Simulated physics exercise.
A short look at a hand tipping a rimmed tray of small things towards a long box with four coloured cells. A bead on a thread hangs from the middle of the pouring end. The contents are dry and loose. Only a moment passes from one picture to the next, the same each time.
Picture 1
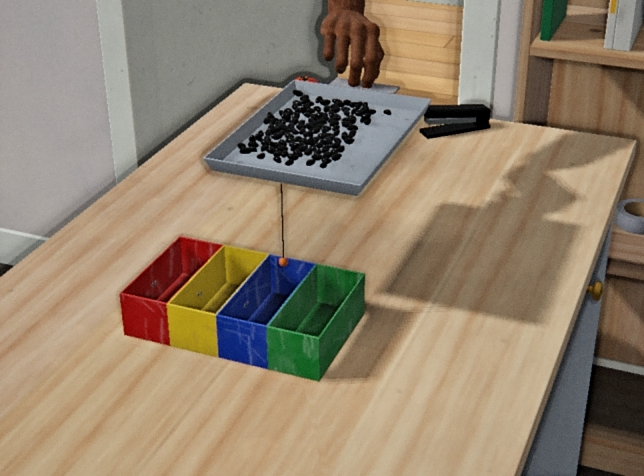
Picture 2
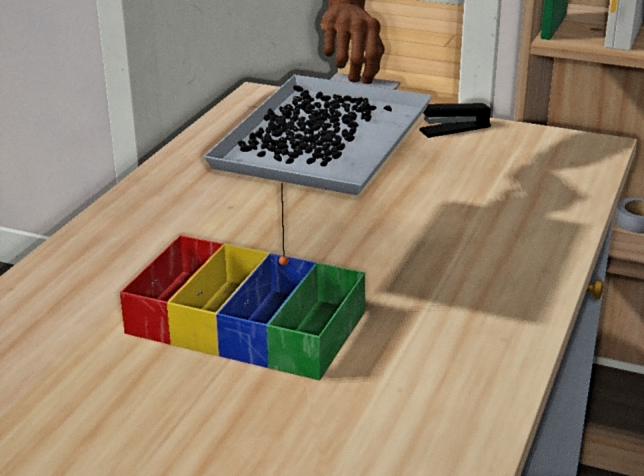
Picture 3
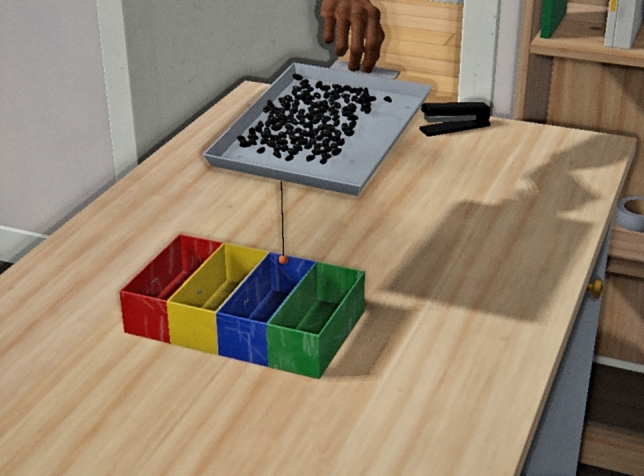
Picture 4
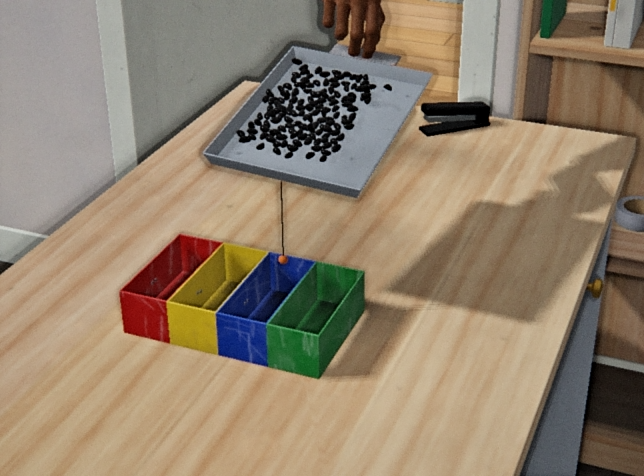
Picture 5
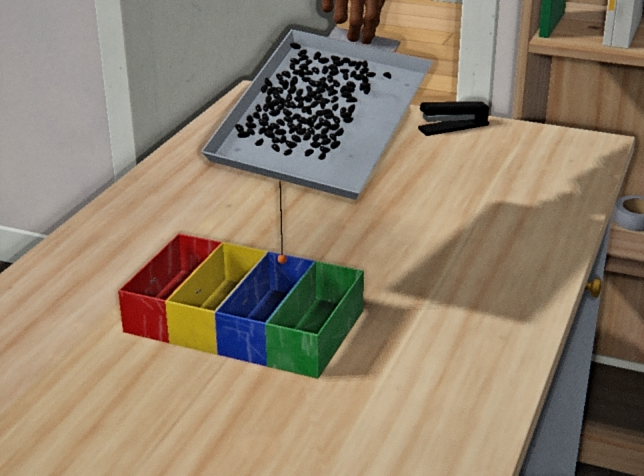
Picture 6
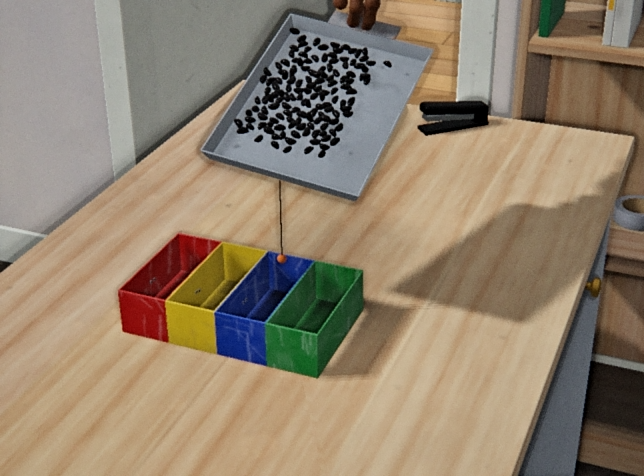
A pale wooden tabletop beside a grey wall and wooden shelves is seen from above at an angle. A brown hand holds a grey rimmed tray of black beans, an orange bead hanging by a thread from its near edge, above a box with red, yellow, blue and green cells. The hand slowly raises the far end, tilting the tray slightly towards its right near corner, while the view stays still.
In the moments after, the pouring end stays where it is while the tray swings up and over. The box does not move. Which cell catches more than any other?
Fullest: The green cell.
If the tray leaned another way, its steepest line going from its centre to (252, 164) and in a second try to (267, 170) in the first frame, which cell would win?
At the first place yellow, at the second that yellow cell.
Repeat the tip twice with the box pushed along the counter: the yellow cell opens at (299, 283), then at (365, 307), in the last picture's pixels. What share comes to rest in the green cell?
Near 10 % and 0 %.
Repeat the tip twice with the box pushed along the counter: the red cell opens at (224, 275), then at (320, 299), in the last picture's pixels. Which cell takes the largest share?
First the blue cell, then the red one.
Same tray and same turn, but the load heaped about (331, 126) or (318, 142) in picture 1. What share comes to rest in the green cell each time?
In turn 50 and 50 in a hundred.
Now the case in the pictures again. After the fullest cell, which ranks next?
Second comes the blue cell.
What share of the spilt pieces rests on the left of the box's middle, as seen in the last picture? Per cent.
Close to 0 per cent.
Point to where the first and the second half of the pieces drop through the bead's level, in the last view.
Early half (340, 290), late half (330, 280).
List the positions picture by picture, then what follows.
The first frame shows corners of the pouring end (211, 156) and (357, 182), level; middle of the load (310, 127), black beans; bead on its thread (284, 262); red cell (145, 315); yellow cell (193, 326); blue cell (242, 338); green cell (293, 350).
The second frame shows corners of the pouring end (211, 155) and (357, 181), level; middle of the load (310, 124).
The third frame shows corners of the pouring end (211, 153) and (357, 182), tipped barely, lowest at the right corner; middle of the load (310, 117).
The fourth frame shows corners of the pouring end (210, 151) and (357, 185), tipped a little, lowest at the right corner; middle of the load (309, 108).
The fifth frame shows corners of the pouring end (209, 149) and (356, 188), tipped clearly, lowest at the right corner; middle of the load (308, 100).
The sixth frame shows corners of the pouring end (208, 148) and (355, 190), tipped clearly, lowest at the right corner; middle of the load (308, 91); red cell (144, 312); yellow cell (191, 323); blue cell (241, 335); green cell (292, 346).
Just after the last frame, tray tipped steeply; the larger part on the tray; about a tenth falling or outside the box.
A moment on, tray tipped past a quarter turn; about a tenth on the tray; roughly a third in the green cell; about a tenth in the blue cell; roughly half falling or outside the box.
Further on, tray tipped past a quarter turn; roughly half in the green cell; about a tenth in the blue cell; roughly a third falling or outside the box.
When it is over, tray tipped past a quarter turn; roughly half in the green cell; about a tenth in the blue cell; not one in the yellow cell; not one in the red cell; roughly a third outside the box.
